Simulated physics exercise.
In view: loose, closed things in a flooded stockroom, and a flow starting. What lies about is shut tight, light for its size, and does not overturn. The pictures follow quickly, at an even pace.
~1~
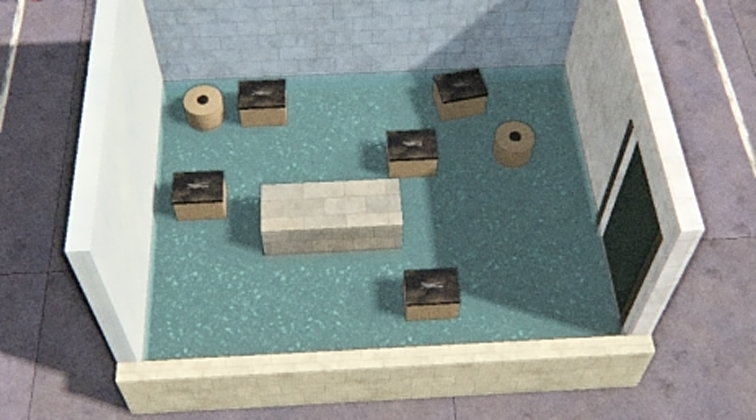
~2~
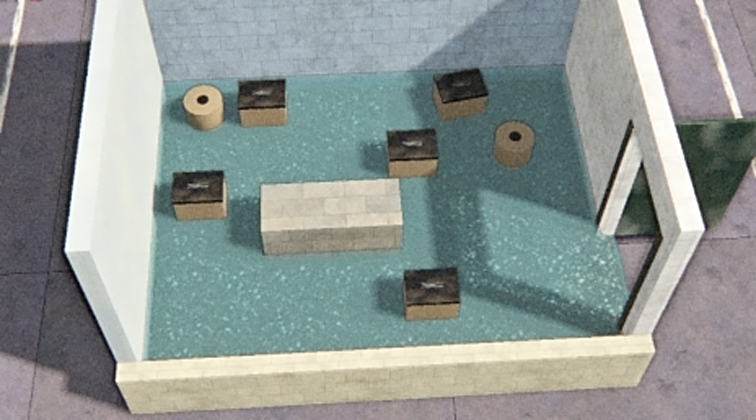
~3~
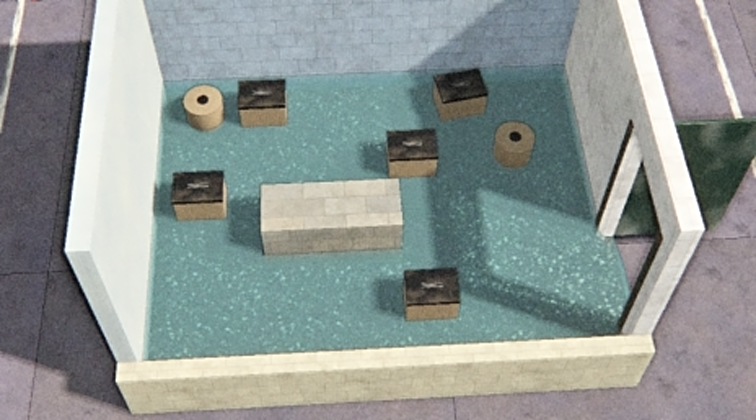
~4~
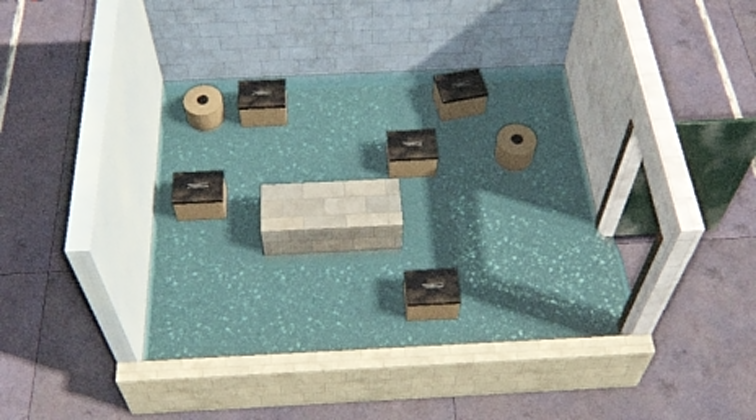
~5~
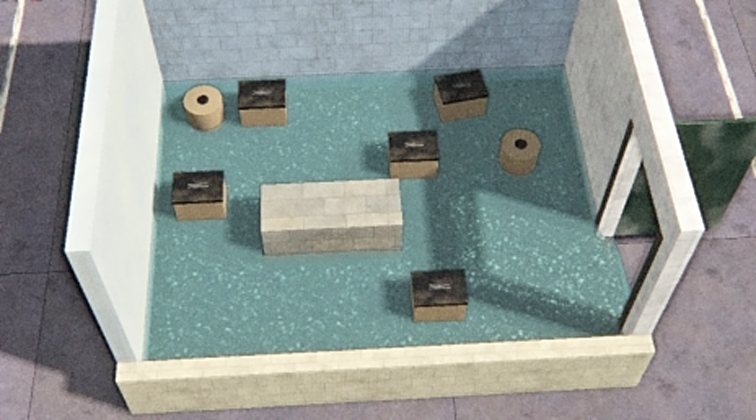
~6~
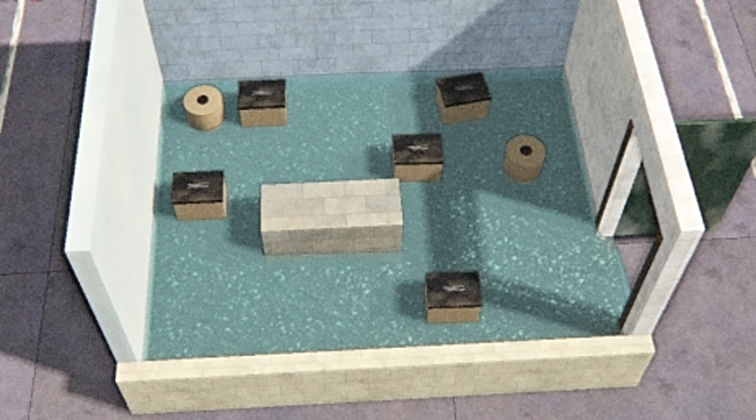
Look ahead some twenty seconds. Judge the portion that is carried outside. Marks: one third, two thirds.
That comes to one to two thirds.
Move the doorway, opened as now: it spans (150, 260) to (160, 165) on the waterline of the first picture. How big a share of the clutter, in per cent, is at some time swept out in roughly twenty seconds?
Some 70 per cent.
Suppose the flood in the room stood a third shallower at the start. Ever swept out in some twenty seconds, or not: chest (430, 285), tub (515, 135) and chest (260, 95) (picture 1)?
In turn: Gone, washed out, kept in.
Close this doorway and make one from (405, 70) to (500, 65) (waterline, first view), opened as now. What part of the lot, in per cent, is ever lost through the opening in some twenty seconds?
Near 90 in a hundred.
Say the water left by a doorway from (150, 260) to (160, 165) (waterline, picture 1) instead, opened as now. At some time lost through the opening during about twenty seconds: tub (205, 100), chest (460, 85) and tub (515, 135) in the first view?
One after the other: Washed out, kept in, inside.
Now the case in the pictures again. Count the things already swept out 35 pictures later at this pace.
The number is 4.
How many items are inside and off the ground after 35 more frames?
It comes to 3.
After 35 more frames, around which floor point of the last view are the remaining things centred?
Roughly at (275, 175).
A moment on, 0 of 7 are out; 7 afloat.
Next, 2 of 7 are out; 5 afloat.
Later, 4 of 7 are out; 3 afloat.
In the end, 4 of 7 are out; 3 afloat.
